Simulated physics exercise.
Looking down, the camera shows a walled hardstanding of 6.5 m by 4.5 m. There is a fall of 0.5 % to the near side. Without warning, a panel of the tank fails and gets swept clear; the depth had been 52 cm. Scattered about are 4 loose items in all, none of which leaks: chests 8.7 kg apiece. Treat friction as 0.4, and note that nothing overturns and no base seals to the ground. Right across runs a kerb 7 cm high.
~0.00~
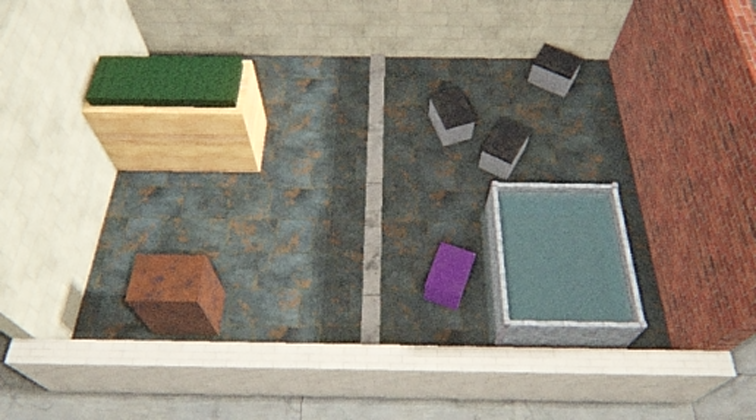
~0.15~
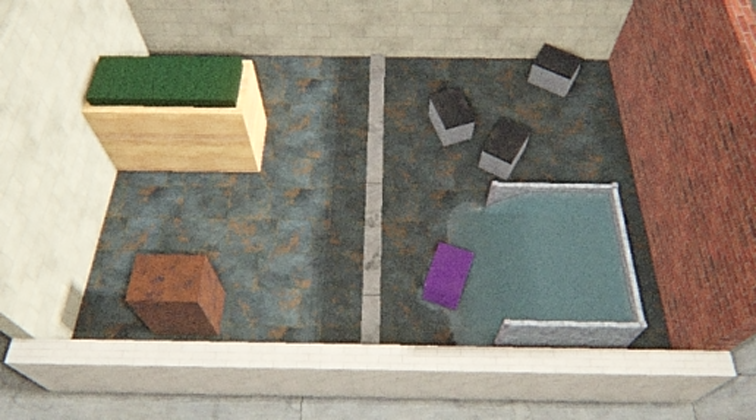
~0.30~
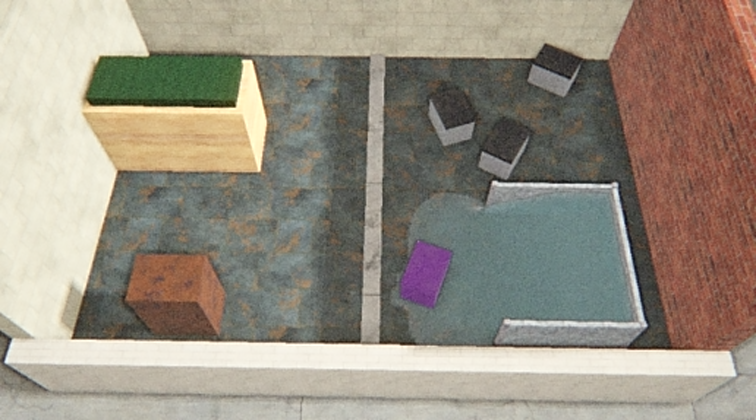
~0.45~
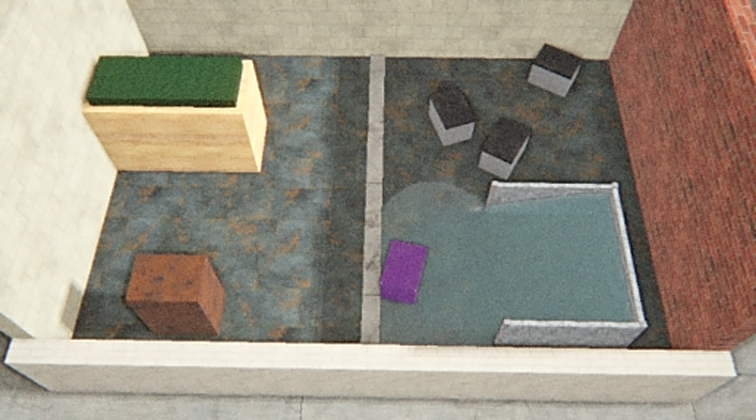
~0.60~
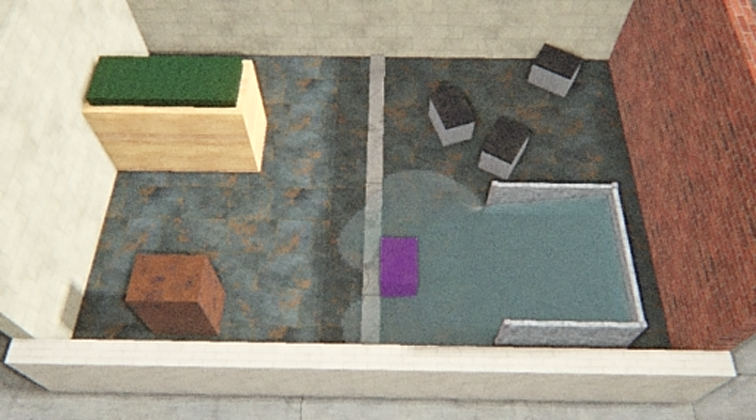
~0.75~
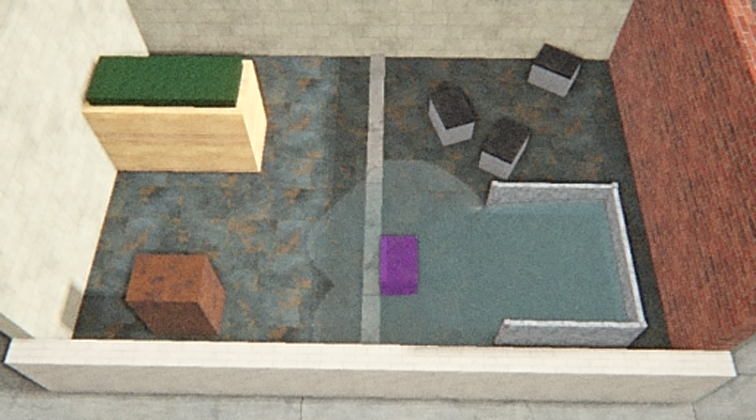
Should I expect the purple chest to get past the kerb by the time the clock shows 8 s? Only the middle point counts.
Watch the purple chest: It clears the kerb.
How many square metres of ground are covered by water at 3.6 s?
19 m2.
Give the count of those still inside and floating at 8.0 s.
At that instant the tally stands at 2.
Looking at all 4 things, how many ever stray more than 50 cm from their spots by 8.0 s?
Count: 2.
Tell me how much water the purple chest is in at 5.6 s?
Somewhere close to 8 cm.
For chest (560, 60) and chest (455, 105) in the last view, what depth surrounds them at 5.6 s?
Roughly 2 and 4 cm.
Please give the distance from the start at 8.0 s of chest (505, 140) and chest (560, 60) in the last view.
The first is 0 cm from its start, the second 20 cm.
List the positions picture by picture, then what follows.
The first frame shows the purple chest at (451, 269), on the bottom; 2.1 m2 under water; 0 of 4 have shifted.
The second frame shows the purple chest at (450, 269) rests on the ground; 2.9 m2 under water; 0 of 4 have shifted.
The third frame shows the purple chest at (427, 267) rests on the ground, 26 cm from its start; water covers 3.7 m2; 1 of 4 have shifted.
The fourth frame shows the purple chest at (404, 265), on the bottom, 51 cm from its start; 4.8 m2 under water; 1 of 4 have shifted.
The fifth frame shows the purple chest at (399, 260) floats, 56 cm from its start; 5.7 m2 under water; 1 of 4 have shifted.
The sixth frame shows the purple chest at (399, 258) floats, 57 cm from its start; water covers 6.7 m2; 1 of 4 have shifted.
After 1.6 s the purple chest is near (330, 262), 1.3 m from its start, afloat; 1 of 4 are over the mark; 1 afloat.
After 3.6 s the purple chest is near (131, 201), 3.7 m from its start, afloat; 1 of 4 are over the mark; 1 afloat.
After 5.6 s the purple chest is near (156, 240), 3.3 m from its start, afloat; 1 of 4 are over the mark; 1 afloat.
After 8.0 s the purple chest is near (242, 216), 2.4 m from its start, afloat; 1 of 4 are over the mark; 2 afloat.
